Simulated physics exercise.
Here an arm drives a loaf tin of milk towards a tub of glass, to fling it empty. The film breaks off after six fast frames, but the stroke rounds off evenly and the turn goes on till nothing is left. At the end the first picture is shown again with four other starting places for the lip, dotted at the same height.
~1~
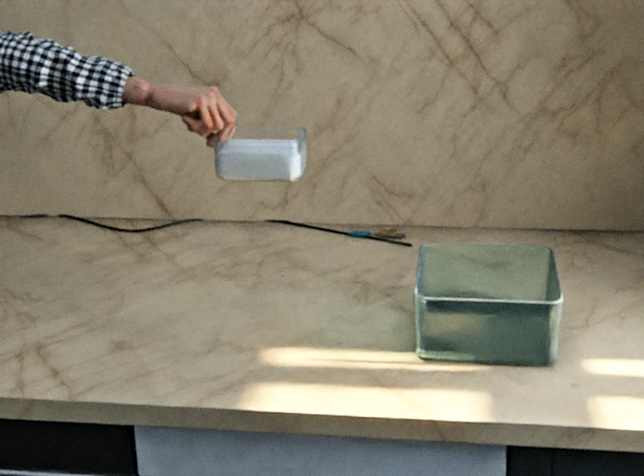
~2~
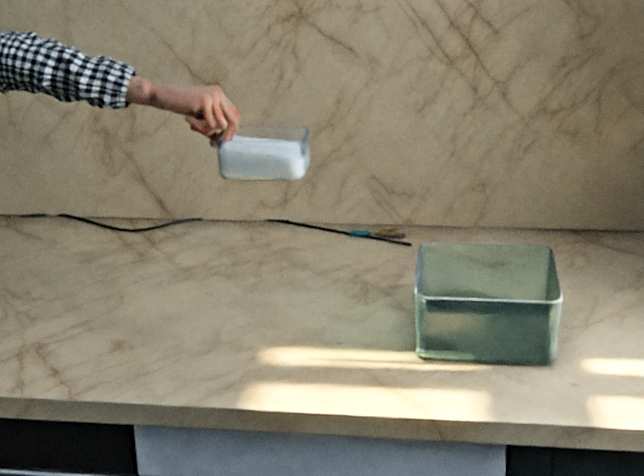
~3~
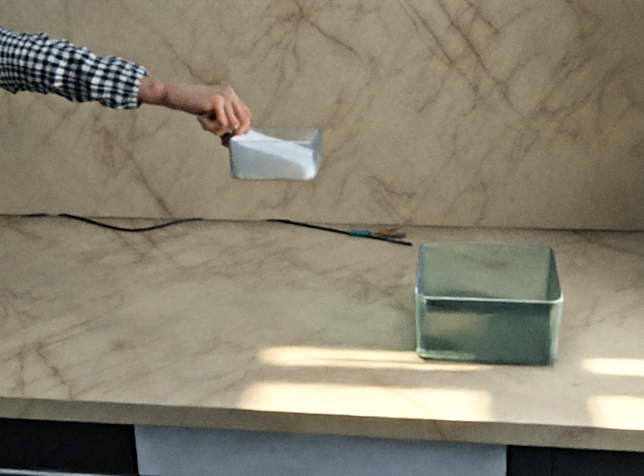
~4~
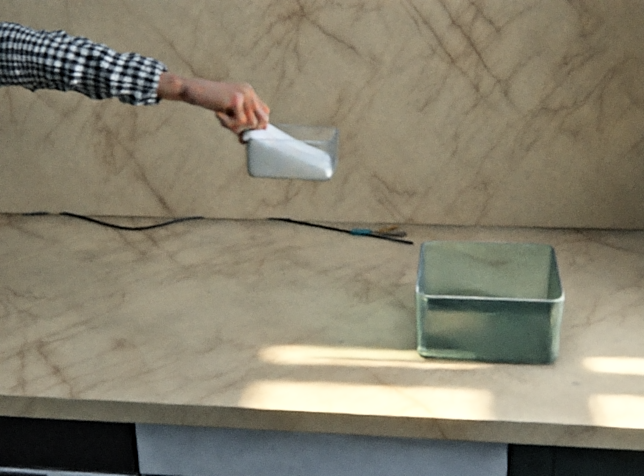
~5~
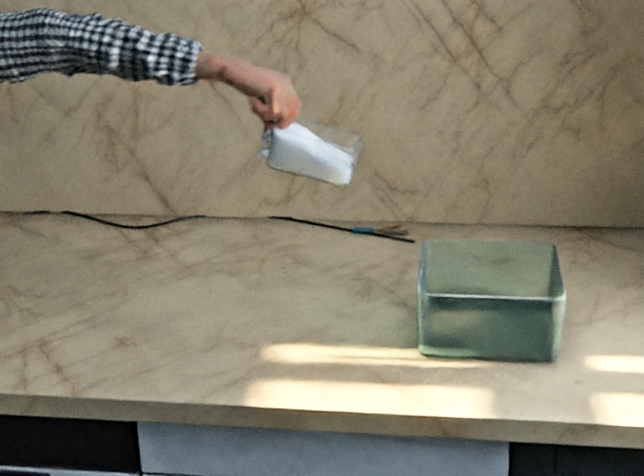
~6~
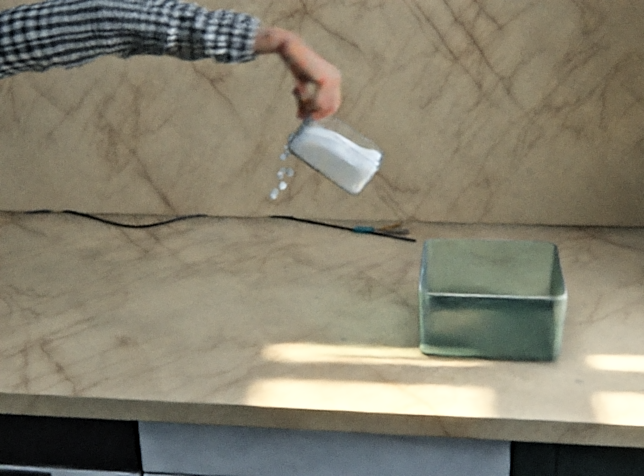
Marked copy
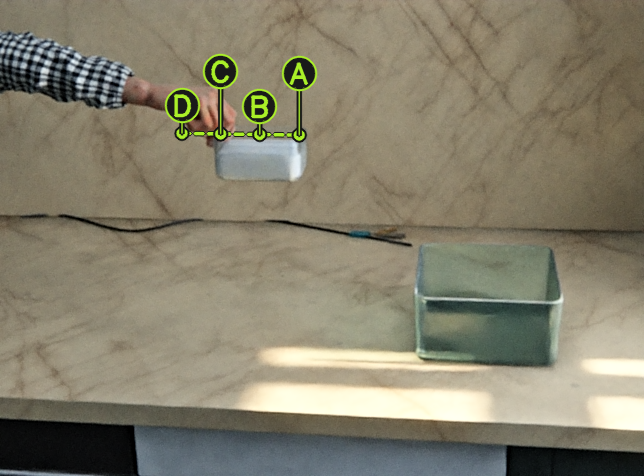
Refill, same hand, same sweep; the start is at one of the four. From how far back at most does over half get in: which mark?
Dot B just does it.
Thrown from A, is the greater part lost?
No, that is safe.
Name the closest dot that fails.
C.
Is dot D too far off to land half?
Yes, it does.
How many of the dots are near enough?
Two of the four.
In lime, A at (299, 135); B at (259, 134); C at (220, 133); D at (182, 133).
Choosing A, about 77 % lands in the tub, 15 % falls short and 8 % goes beside or beyond.
Choosing B, about 62 % lands in the tub, 23 % falls short and 14 % goes beside or beyond.
Choosing C, about 26 % lands in the tub, 69 % falls short and 5 % goes beside or beyond.
Choosing D, about 0 % lands in the tub, 98 % falls short.
